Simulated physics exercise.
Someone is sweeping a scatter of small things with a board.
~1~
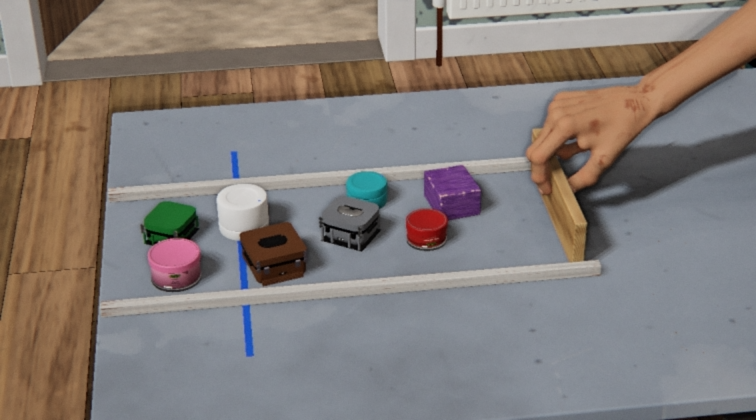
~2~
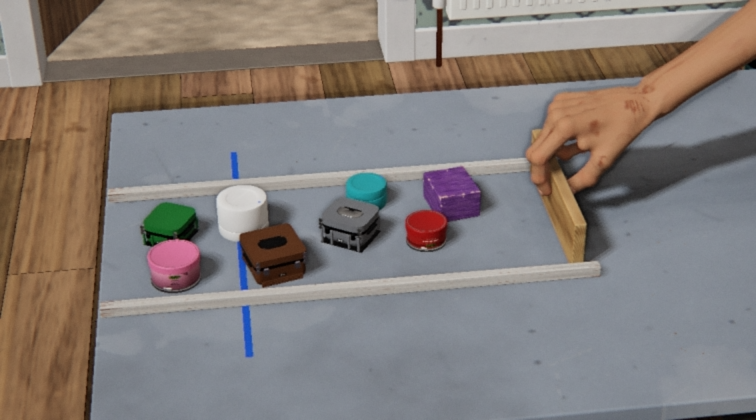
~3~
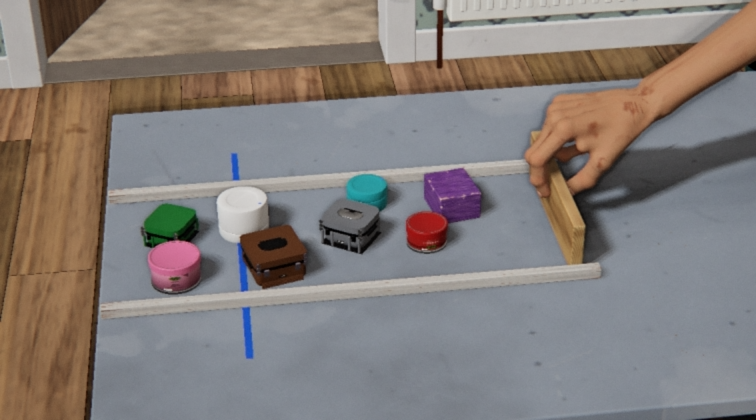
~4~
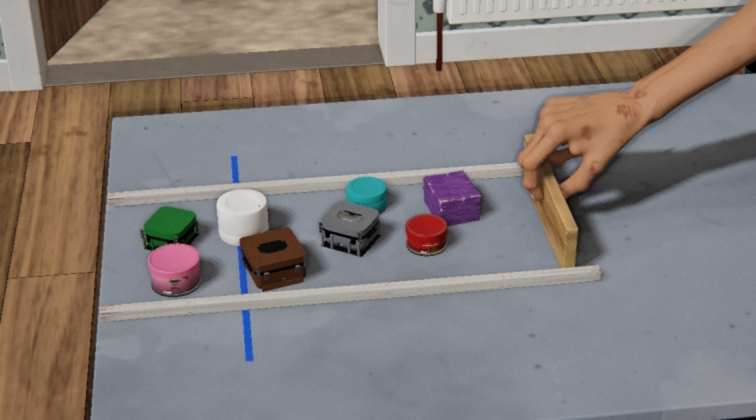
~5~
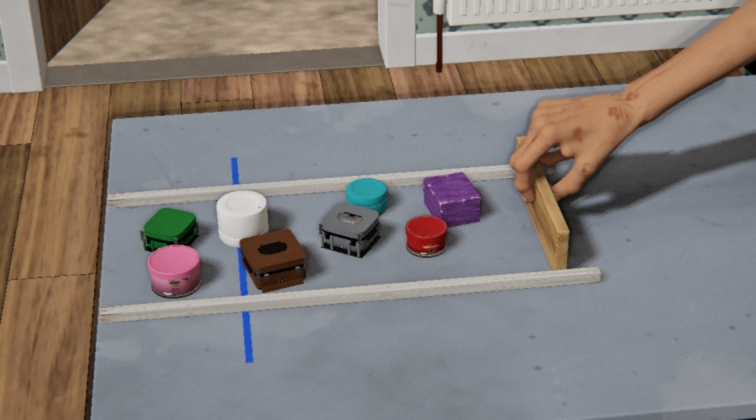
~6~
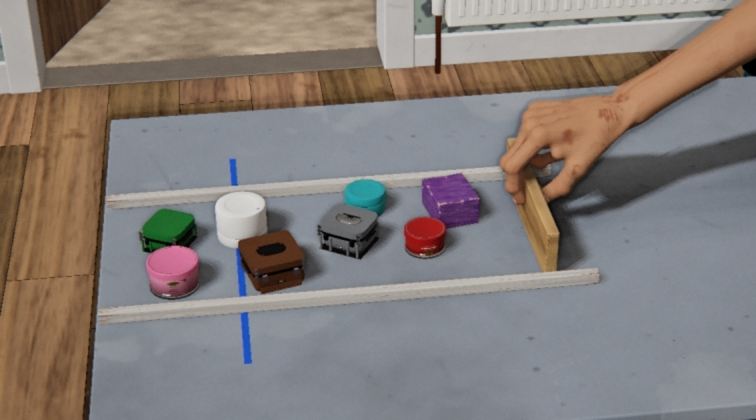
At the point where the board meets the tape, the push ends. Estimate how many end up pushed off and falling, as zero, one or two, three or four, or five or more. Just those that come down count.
Fallen: Nil.
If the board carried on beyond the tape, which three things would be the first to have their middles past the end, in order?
Green case, white lid, pink tin.
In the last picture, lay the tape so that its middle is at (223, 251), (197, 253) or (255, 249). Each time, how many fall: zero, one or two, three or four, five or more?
Just one or two; one to two; none.
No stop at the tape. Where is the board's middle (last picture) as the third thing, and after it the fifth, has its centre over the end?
First roughly (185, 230), later roughly (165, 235).
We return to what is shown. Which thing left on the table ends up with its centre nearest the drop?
Answer: The green case.
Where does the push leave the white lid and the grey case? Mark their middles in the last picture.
Final centres, first then second: (141, 225), (180, 242).
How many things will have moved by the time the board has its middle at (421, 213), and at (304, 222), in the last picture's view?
At that stage 3; at the next, 7.
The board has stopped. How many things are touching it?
It's 3 of them.
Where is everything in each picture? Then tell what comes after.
The first frame shows green case (171, 227); pink tin (175, 265); white lid (243, 212); board (557, 195); tape (241, 243).
The second frame shows pink tin (175, 266); purple block (452, 194).
The third frame shows white lid (243, 214); brown case (274, 257).
The fourth frame shows green case (171, 231); turquoise lid (367, 197).
The fifth frame shows pink tin (175, 272); board (541, 203).
The sixth frame shows green case (169, 234); pink tin (173, 273); white lid (241, 220); board (531, 205); tape (239, 250).
Early on, none off yet; green case at rest near (169, 234); pink tin at rest near (173, 273); white lid at rest near (241, 220).
A while later, none off yet; green case at rest near (169, 234); pink tin at rest near (173, 273); white lid moving near (228, 219).
Finally, the number that fall off is zero.
